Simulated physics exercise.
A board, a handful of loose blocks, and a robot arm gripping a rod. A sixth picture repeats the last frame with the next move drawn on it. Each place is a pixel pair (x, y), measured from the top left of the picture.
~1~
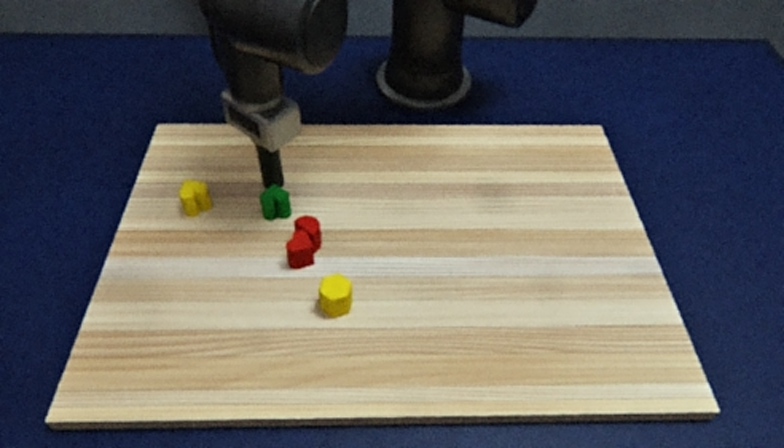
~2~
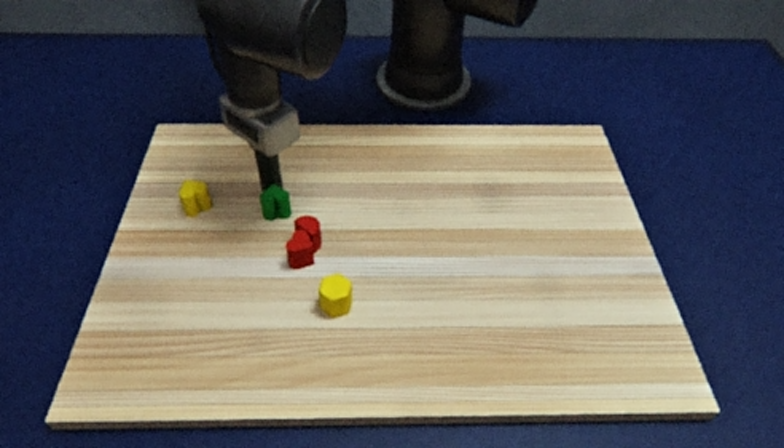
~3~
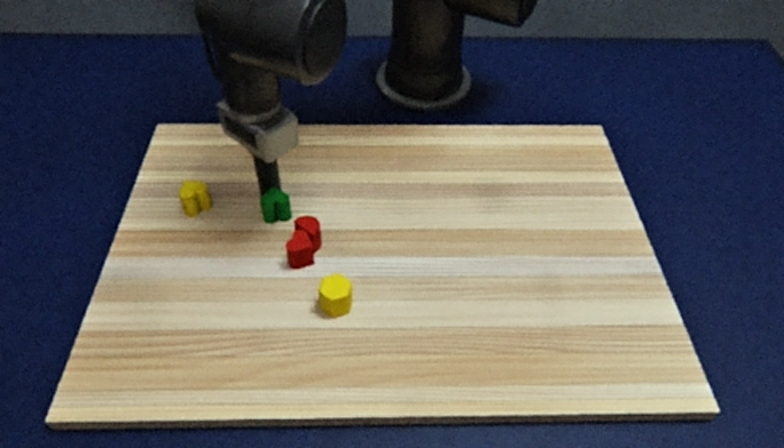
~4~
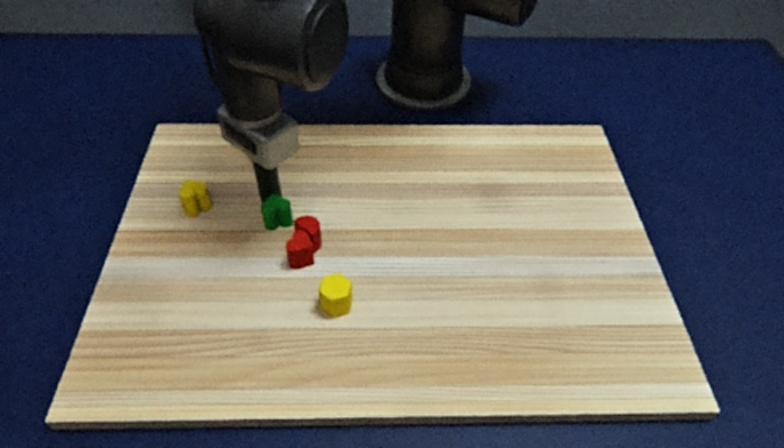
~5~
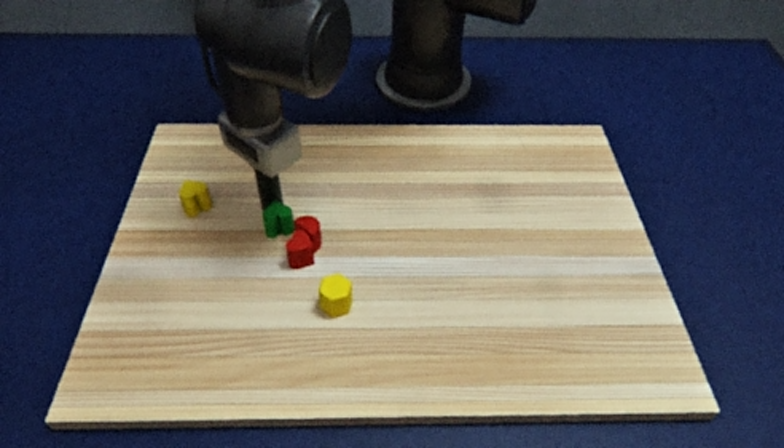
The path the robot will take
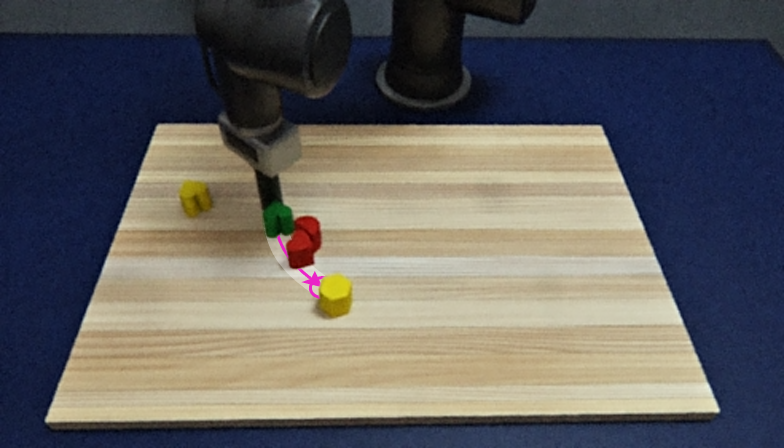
The robot arm's rod nudges the green block slightly toward the two red blocks.
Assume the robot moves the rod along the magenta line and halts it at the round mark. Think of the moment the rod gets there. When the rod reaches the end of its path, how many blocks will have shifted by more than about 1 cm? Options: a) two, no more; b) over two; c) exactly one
b
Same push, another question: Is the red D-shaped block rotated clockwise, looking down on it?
No, it doesn't check out.
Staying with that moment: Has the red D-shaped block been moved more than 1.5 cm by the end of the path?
No, that is not how it ends up.
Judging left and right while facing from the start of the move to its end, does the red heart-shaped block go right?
No
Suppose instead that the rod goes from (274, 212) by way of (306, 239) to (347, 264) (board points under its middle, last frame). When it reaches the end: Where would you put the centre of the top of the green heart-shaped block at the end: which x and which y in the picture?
It is at (281, 230).
Path on the board, from (274, 212) through (279, 239) and (296, 265) to (323, 287).
What follows on the original path. One third of the way, rod (278, 234); green heart-shaped block (286, 238); red heart-shaped block (306, 248); red D-shaped block (311, 225), turned 25° anticlockwise.
Two thirds of the way, rod (295, 260); green heart-shaped block (311, 260), turned 50° anticlockwise; red heart-shaped block (333, 261); red D-shaped block (311, 225), turned 25° anticlockwise.
At the end, rod (322, 283); green heart-shaped block (344, 275), turned 105° anticlockwise; red heart-shaped block (359, 262), turned 50° anticlockwise; red D-shaped block (311, 225), turned 25° anticlockwise; yellow six-sided block (354, 298), turned 70° clockwise.
